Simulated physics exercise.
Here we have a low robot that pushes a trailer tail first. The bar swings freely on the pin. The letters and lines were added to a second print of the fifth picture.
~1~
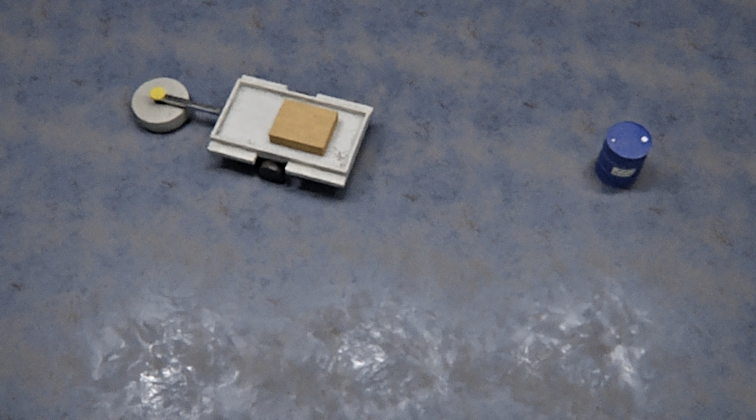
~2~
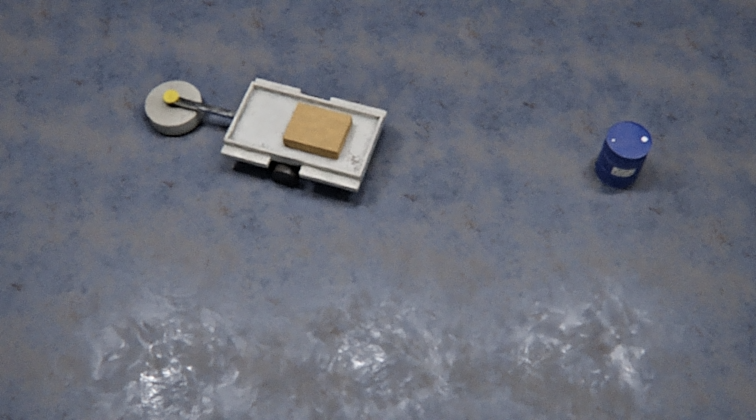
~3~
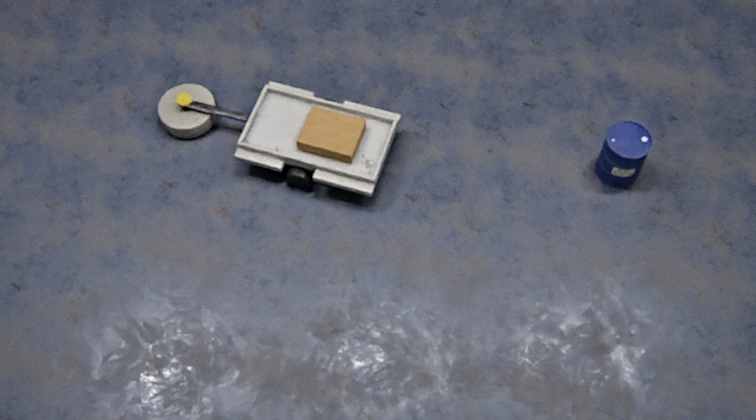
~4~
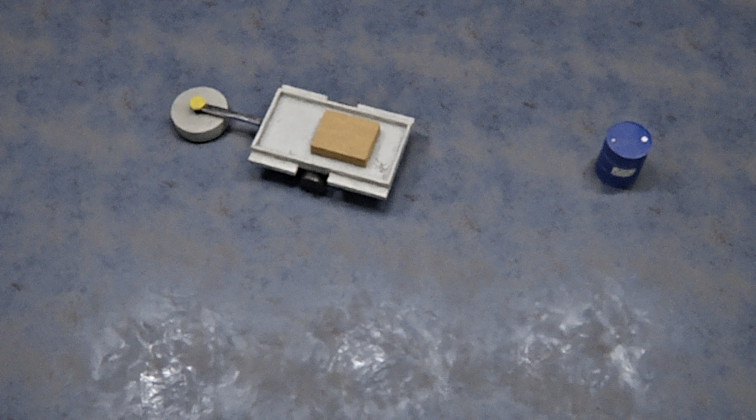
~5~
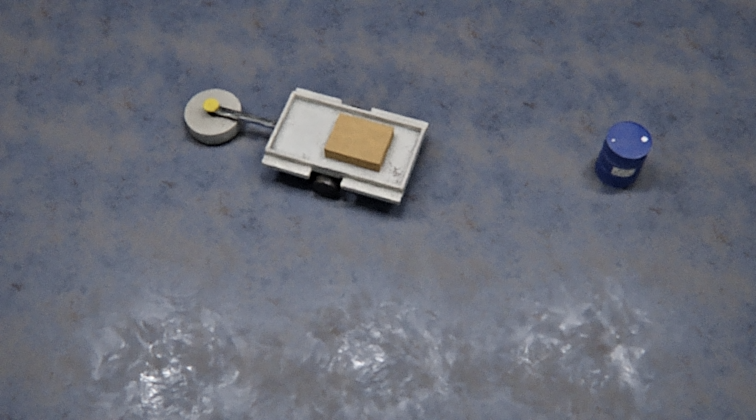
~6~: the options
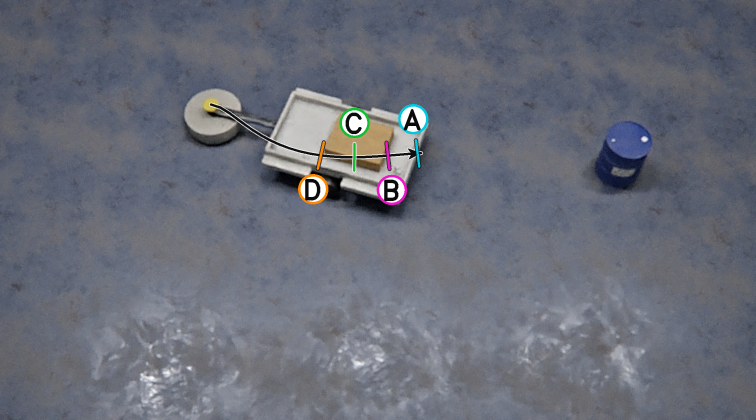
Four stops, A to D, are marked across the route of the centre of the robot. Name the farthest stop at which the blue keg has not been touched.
No farther than C.
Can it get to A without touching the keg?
No.
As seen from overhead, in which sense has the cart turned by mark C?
Anticlockwise.
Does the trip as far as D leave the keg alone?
Yes.
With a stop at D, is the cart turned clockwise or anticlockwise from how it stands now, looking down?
For that mark, anticlockwise.
On the marked copy, A at (418, 153); B at (388, 156); C at (354, 157); D at (321, 155); the route from (211, 104) via (310, 154) to (421, 153).
With C. Early on, robot (257, 141), cart (399, 154).
Further on, robot (304, 161), cart (451, 158).
At the end, robot (355, 166), cart (503, 158); nothing has been touched.
As for the rest, A is too far, the keg has been hit; B is too far, the keg has been hit; D is safe but short.
